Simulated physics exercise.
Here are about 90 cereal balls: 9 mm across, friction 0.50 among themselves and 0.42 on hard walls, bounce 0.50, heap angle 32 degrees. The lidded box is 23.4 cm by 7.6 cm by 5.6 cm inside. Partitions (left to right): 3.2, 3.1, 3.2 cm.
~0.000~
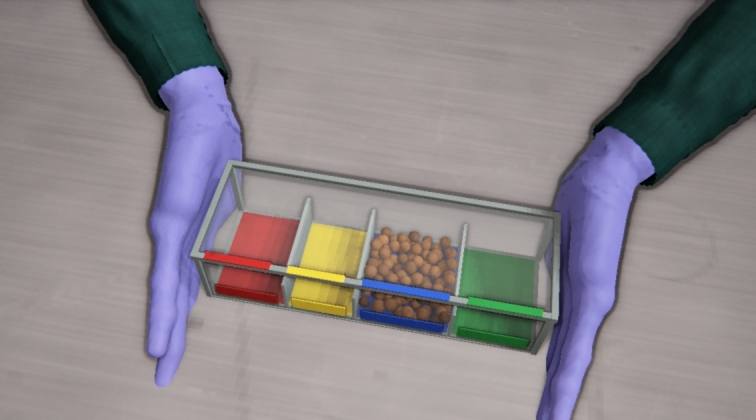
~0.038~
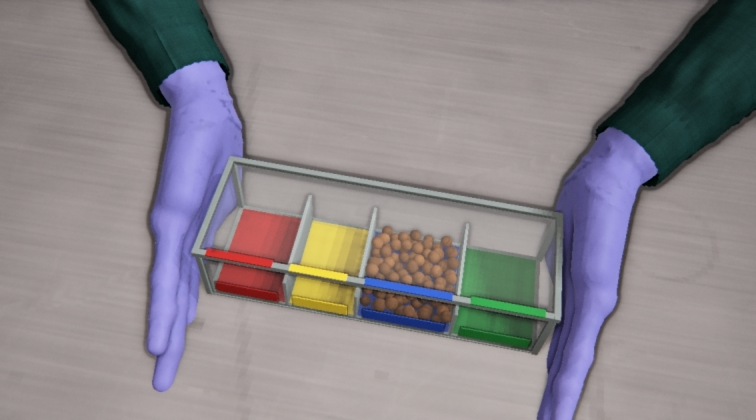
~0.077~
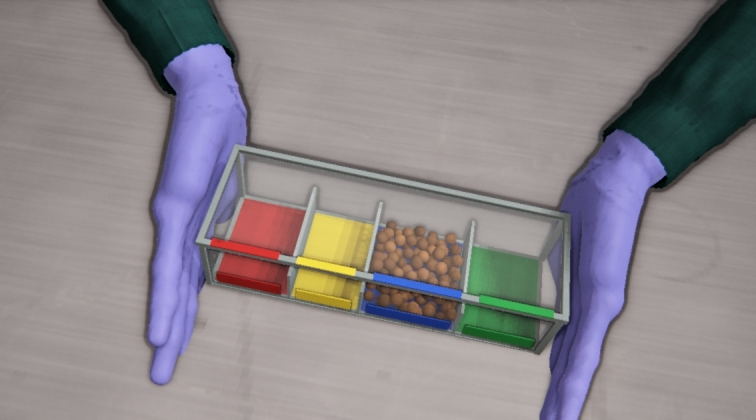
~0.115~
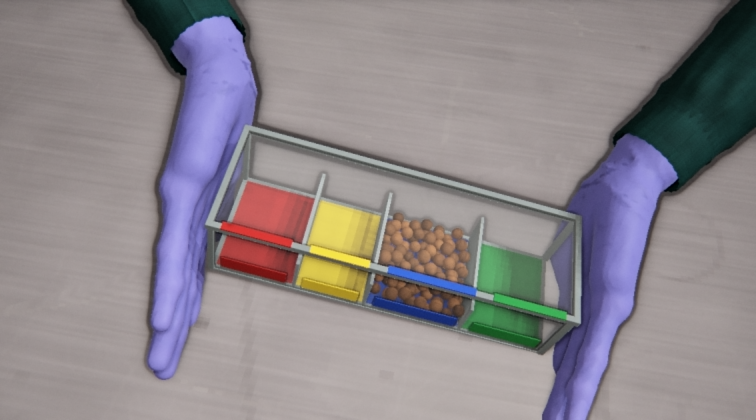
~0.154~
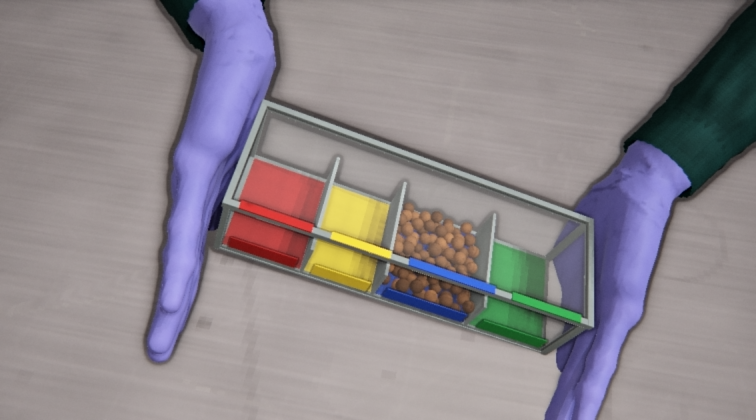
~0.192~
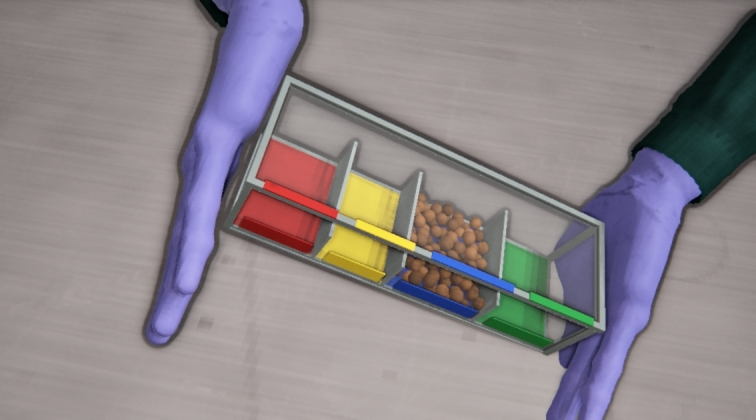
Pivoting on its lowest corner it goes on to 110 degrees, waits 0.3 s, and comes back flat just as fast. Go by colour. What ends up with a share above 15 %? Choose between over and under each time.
Red: Under. Blue: Under. Green: Over. Yellow: Under.
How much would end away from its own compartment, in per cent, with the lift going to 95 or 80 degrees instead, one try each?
Close to 70 in a hundred first, and 35 in a hundred second.
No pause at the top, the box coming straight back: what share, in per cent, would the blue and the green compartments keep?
Result - blue: 5 %, green: 95 %.
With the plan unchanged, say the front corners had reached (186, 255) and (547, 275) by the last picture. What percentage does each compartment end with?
The compartments end with red 95 per cent, blue 0 per cent, green 0 per cent and yellow 5 per cent.
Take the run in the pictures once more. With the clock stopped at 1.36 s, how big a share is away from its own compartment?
Near 100 per cent of it.
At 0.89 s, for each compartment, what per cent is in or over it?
In per cent: Red 0, blue 10, green 90, yellow 0.
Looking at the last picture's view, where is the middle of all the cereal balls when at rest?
Roughly pixel (526, 291).
After 0.89 s, tilt 110 degrees; blue 10 %, green 90 %.
Then, at 1.36 s, tilt 60 degrees; green 100 %.
Then, at 1.90 s, tilt 0 degrees; green 100 %.
By 2.4 s all is still; red 0 %, blue 0 %, green 100 %, yellow 0 %.
